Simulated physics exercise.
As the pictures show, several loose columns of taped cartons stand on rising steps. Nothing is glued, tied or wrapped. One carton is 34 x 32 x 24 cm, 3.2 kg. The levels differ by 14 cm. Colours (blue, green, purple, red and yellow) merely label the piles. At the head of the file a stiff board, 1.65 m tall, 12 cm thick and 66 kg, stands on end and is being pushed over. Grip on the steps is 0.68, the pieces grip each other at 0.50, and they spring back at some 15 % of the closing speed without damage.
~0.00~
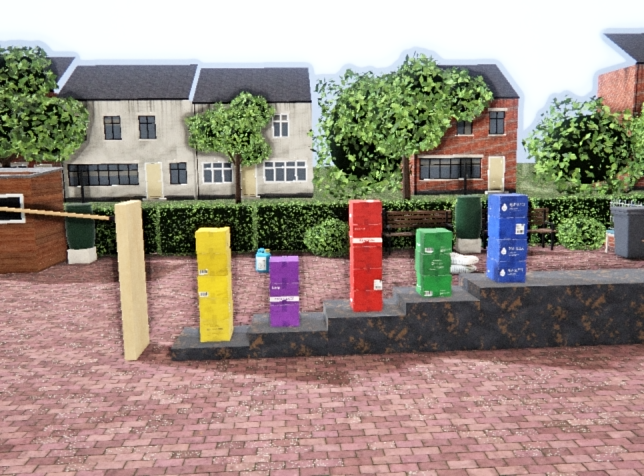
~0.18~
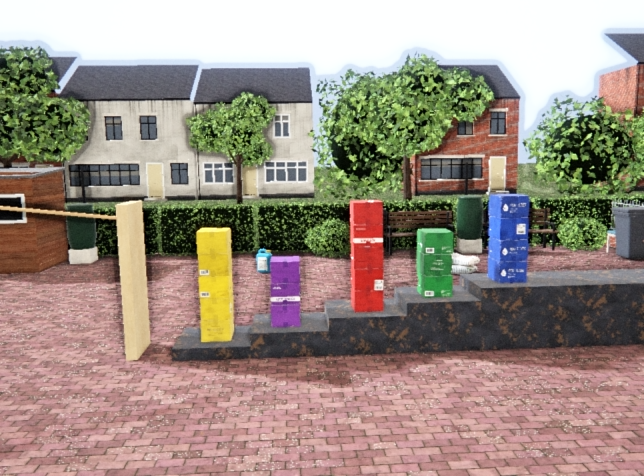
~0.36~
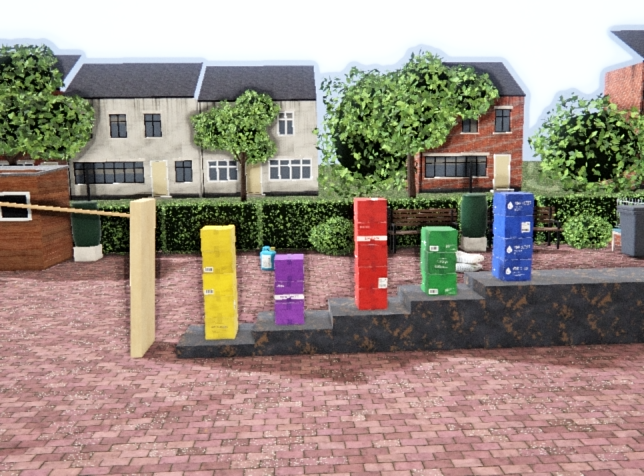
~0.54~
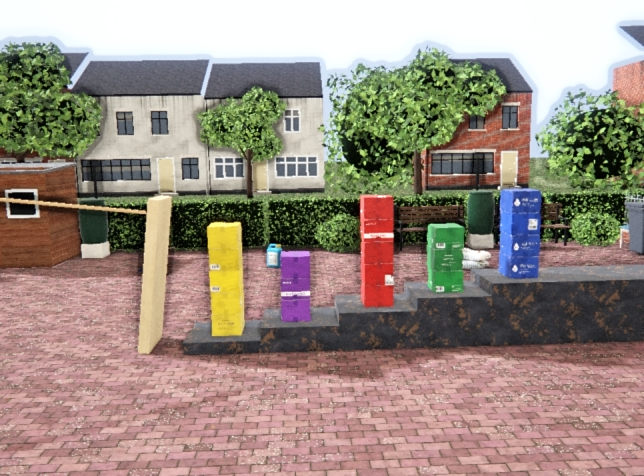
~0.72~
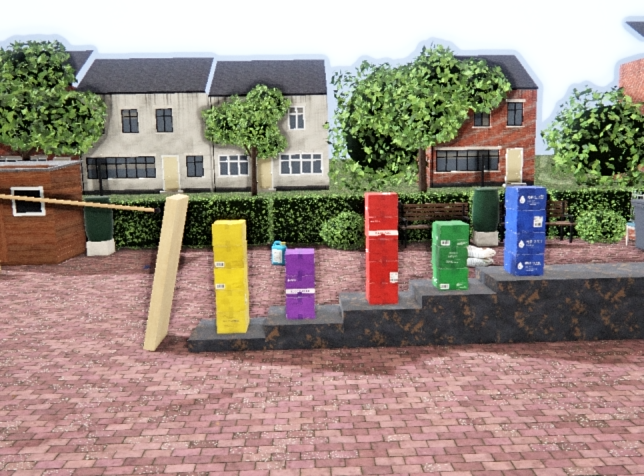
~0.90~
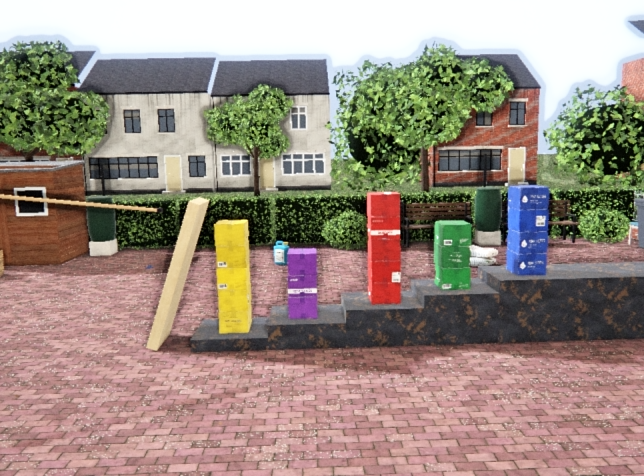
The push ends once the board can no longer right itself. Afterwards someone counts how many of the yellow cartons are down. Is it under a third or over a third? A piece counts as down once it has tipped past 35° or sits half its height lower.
More than a third of them.
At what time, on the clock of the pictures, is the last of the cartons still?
At about 3.0 s.
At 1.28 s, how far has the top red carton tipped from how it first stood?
Some 0°.
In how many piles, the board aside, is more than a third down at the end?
The count is 1.
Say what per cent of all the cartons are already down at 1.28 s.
By then 0 per cent.
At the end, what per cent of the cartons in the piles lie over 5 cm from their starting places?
Shifted: 40 per cent.
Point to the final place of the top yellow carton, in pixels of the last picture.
At about (336, 260).
By 1.28 s, board 42° from upright; none of the 5 yellow cartons down (0 of 20 in all colours); top yellow carton tilted 20°.
By 1.50 s, board 57° from upright; 5 of the 5 yellow cartons down (5 of 20 in all colours); top yellow carton tilted 30°, 12 cm lower; top purple carton tilted 30°.
When it is over (3.1 s), board 58° from upright; 5 of the 5 yellow cartons down (5 of 20 in all colours); top yellow carton tilted 72°, 34 cm lower; top purple carton tilted 21°, 11 cm lower. That is 100 per cent. In pixels of the last frame, middles, top yellow carton near (336, 260), top purple carton near (360, 269).
